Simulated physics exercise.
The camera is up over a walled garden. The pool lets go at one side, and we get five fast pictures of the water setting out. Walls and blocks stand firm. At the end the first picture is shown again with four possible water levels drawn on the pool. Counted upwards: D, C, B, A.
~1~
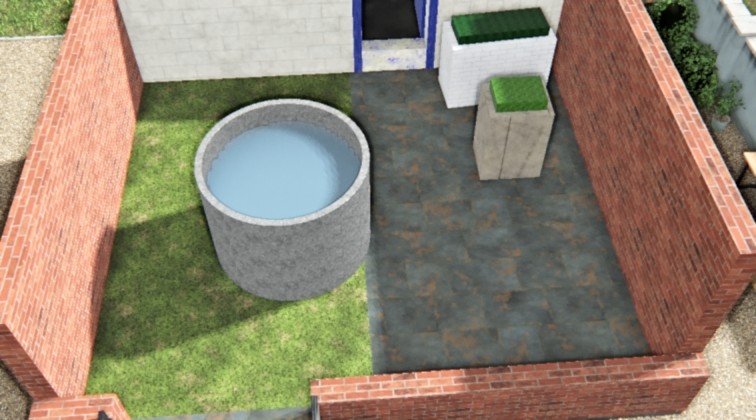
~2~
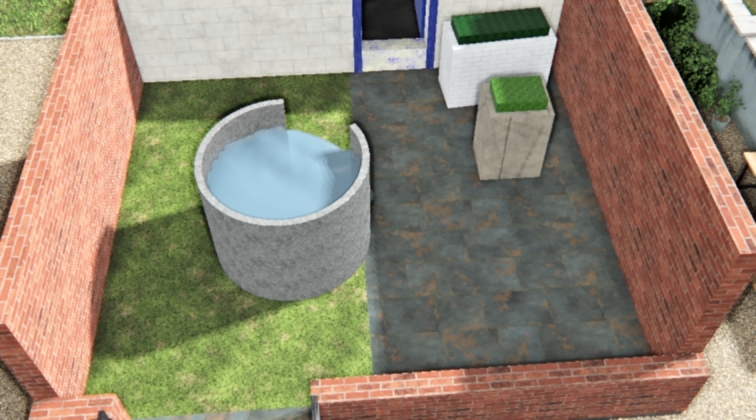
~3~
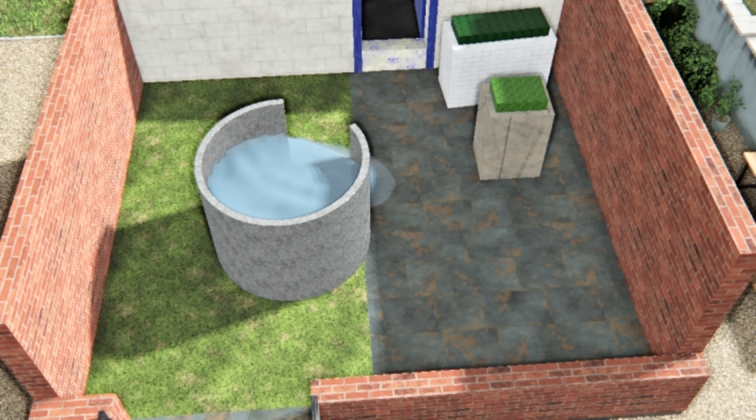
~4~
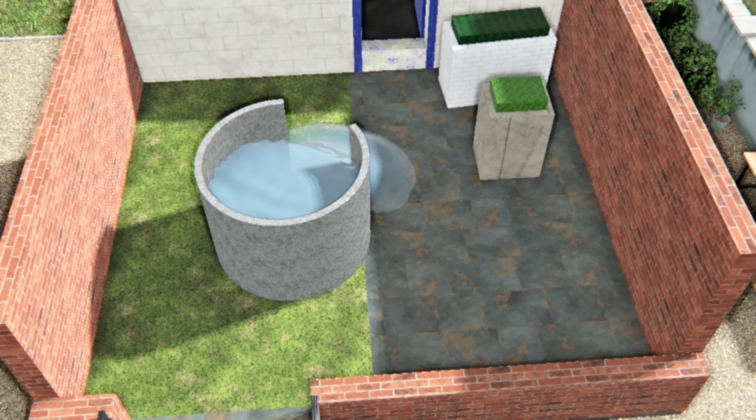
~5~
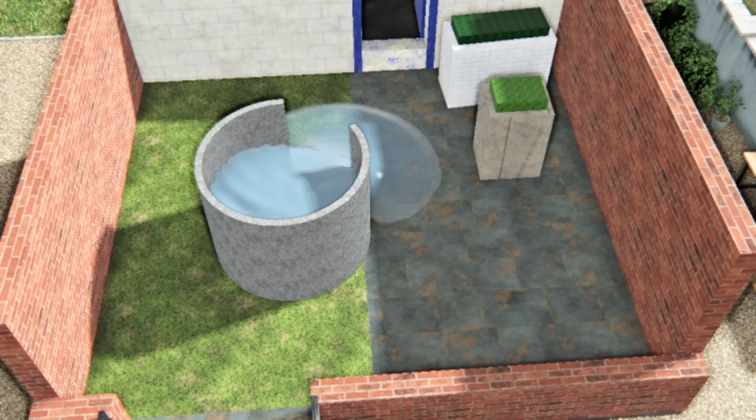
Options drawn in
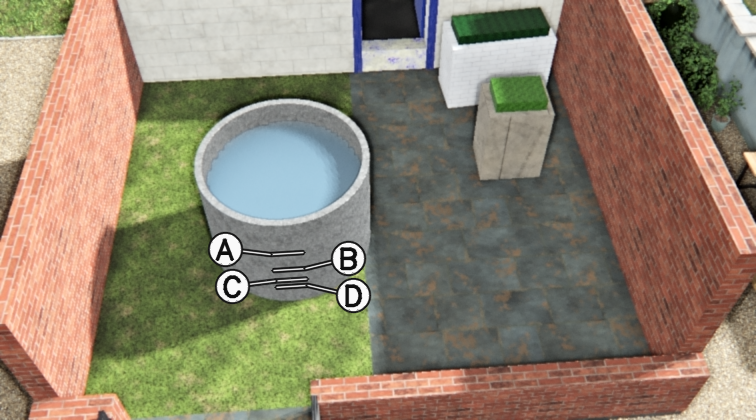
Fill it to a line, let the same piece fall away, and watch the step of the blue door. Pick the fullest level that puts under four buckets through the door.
It is A.
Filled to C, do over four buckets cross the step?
No, that is safe.
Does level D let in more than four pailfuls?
No.
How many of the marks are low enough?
All of them.
On the marked copy, A at (286, 253); B at (289, 269); C at (291, 280); D at (292, 286); from the bottom up D, C, B, A.
With A, a splash gets over, under a bucket.
With B, nothing gets over.
With C, nothing gets over.
With D, nothing gets over.
